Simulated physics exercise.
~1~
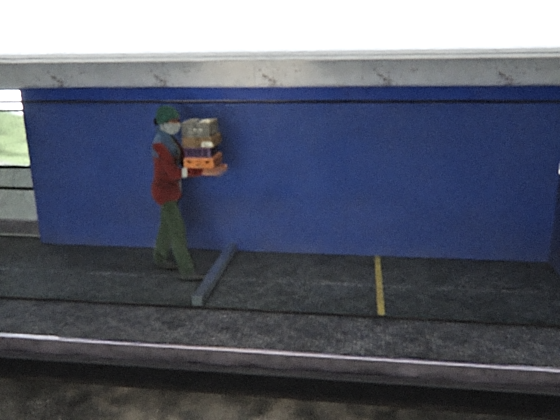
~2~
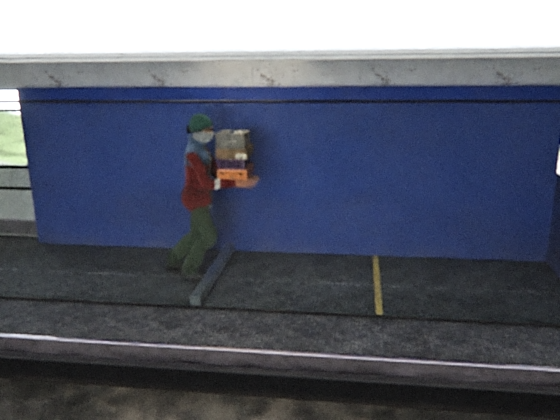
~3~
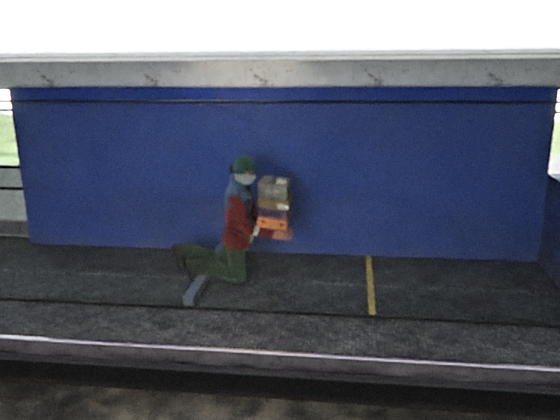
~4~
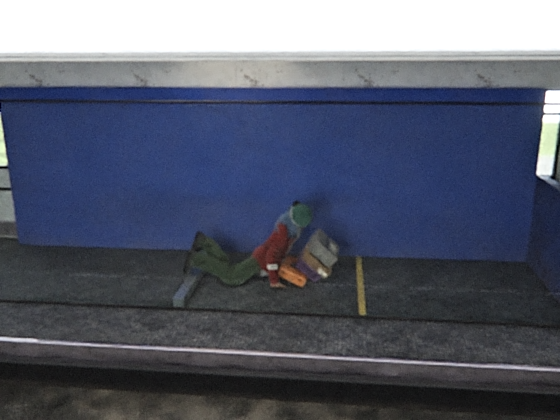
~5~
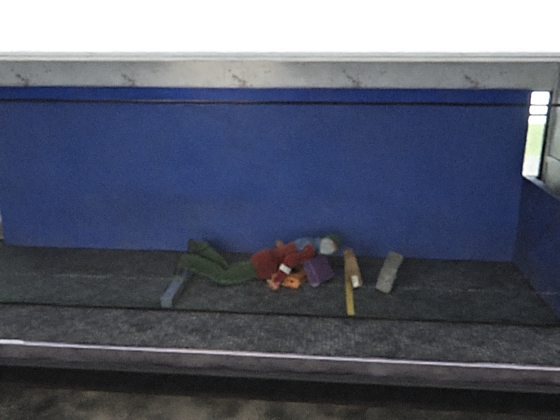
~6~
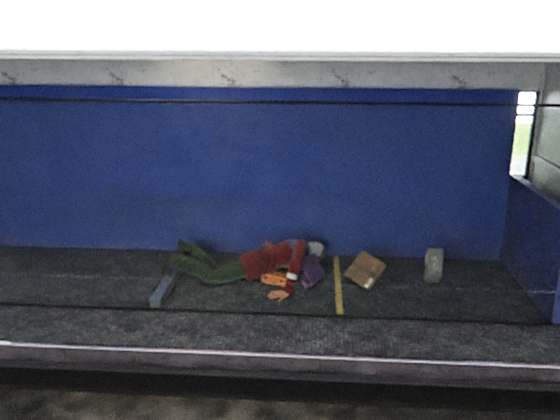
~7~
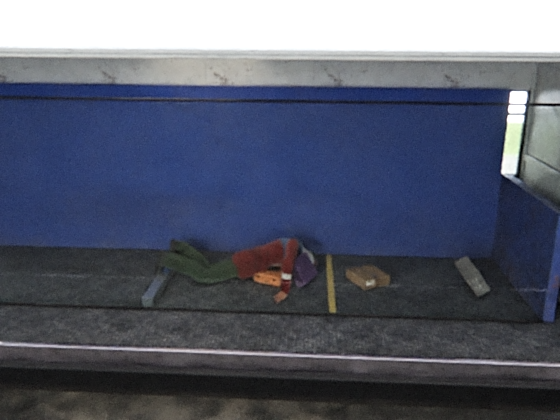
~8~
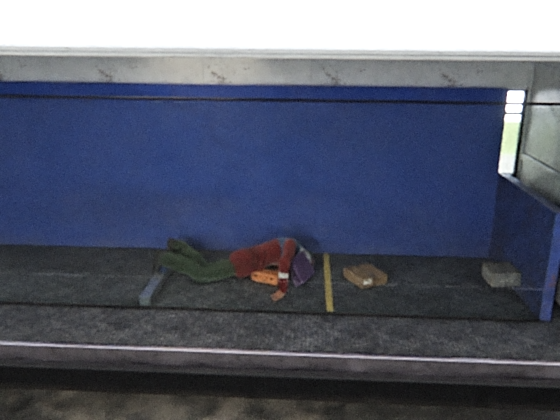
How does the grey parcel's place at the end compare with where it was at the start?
At the start the grey parcel is on top of the stack in the traveller's arms, left of the yellow line. At the end it lies on the ground well to the right of the line, farther along than the other boxes.
